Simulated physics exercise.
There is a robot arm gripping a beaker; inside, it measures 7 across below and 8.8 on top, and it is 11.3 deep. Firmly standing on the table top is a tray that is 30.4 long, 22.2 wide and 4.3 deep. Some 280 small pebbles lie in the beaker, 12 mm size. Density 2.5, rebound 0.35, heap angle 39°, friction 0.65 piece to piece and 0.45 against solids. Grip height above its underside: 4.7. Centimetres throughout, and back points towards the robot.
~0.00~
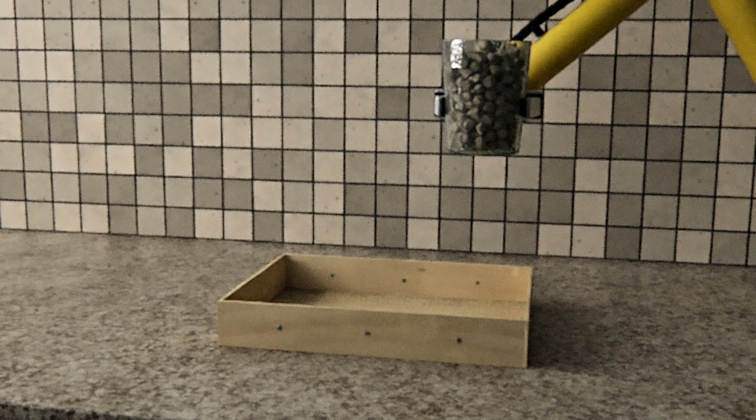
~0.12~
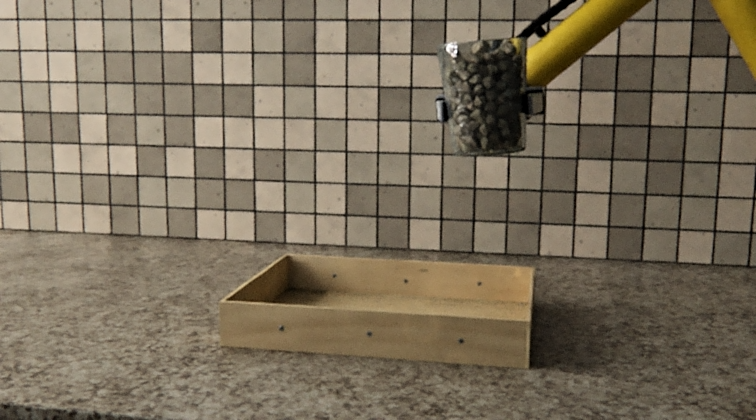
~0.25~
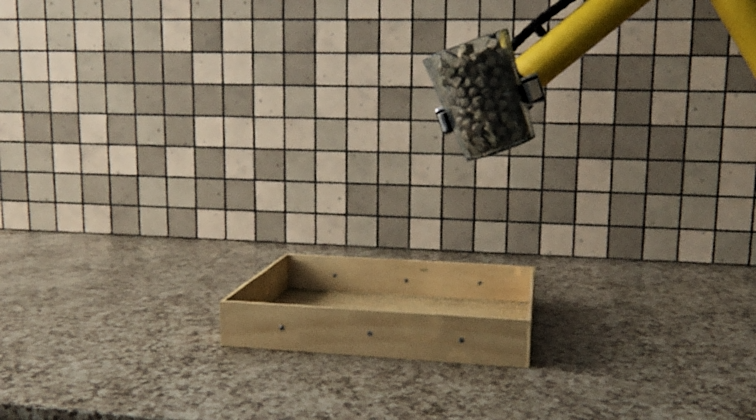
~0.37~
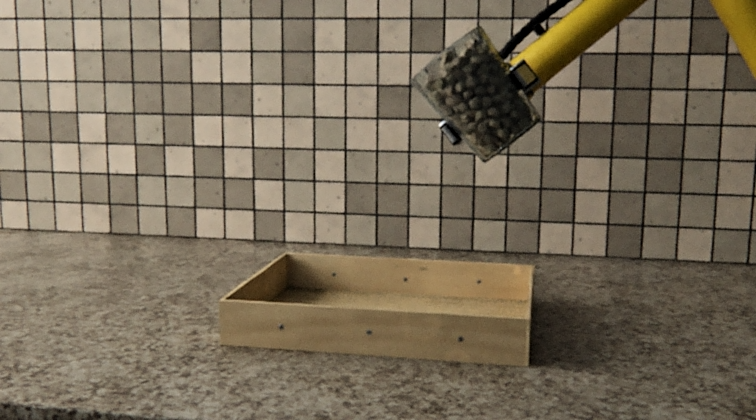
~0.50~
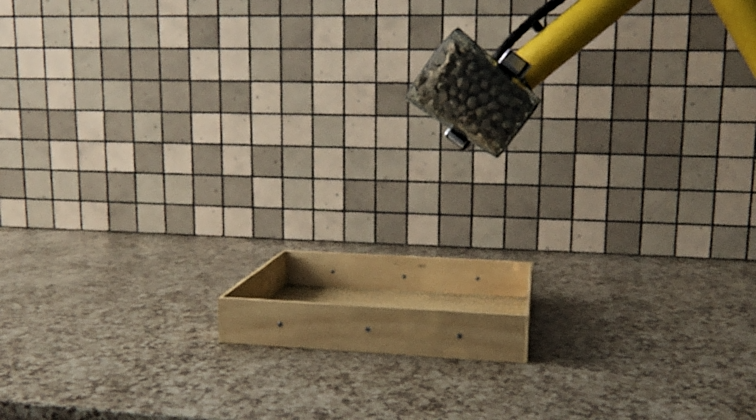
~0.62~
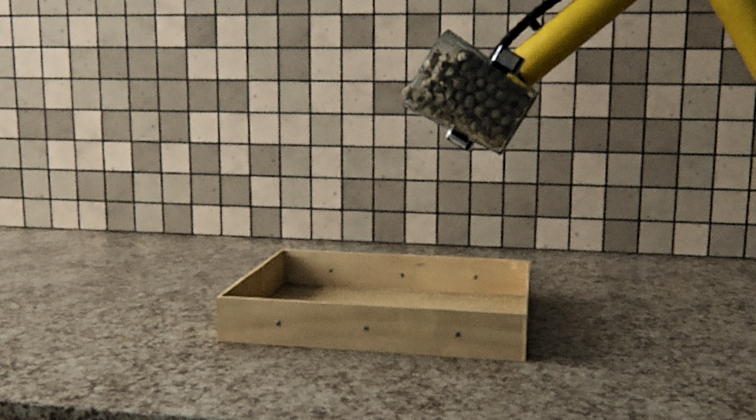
A clear beaker filled with small grey pebbles, gripped by a yellow robot arm, starts upright and tilts steadily to the left above an empty wooden tray on a speckled countertop, its pebbles shifting toward the rim.
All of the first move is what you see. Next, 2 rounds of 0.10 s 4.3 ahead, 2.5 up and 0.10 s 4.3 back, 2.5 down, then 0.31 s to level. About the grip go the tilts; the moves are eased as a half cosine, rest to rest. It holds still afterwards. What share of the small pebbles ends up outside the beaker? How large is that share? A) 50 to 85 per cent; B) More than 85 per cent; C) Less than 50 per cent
A.
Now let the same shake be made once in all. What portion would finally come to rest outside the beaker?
Result: Approximately 50 per cent.
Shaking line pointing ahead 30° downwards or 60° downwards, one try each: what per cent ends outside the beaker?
Near 15 and 10 percent respectively.
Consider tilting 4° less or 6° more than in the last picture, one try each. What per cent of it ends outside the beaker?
Estimates: 55 % then 70 %.
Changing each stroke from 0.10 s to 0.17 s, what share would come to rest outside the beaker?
Then about 15 per cent.
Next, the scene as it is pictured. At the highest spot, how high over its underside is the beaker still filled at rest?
I'd say near 7.0 cm from the bottom.
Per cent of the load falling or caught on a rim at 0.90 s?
Some 46 percent.
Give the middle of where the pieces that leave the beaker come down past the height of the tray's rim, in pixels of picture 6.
Roughly at (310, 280).
After 0.90 s, tilted 60° forward, highest piece 28 above the table; 150 in the beaker, 127 in flight or on a rim.
After 1.19 s, tilted 26° forward, highest piece 28 above the table; 150 in the tray, 99 in the beaker, 22 on the table or floor, 6 in flight or on a rim.
After 1.53 s, level, highest piece 27 above the table; 155 in the tray, 99 in the beaker, 23 on the table or floor.
After 2.58 s, level, highest piece 26 above the table; 155 in the tray, 99 in the beaker, 23 on the table or floor.
In the end, 155 in the tray, 99 in the beaker, 23 on the table or floor. That is 64 % outside the beaker.
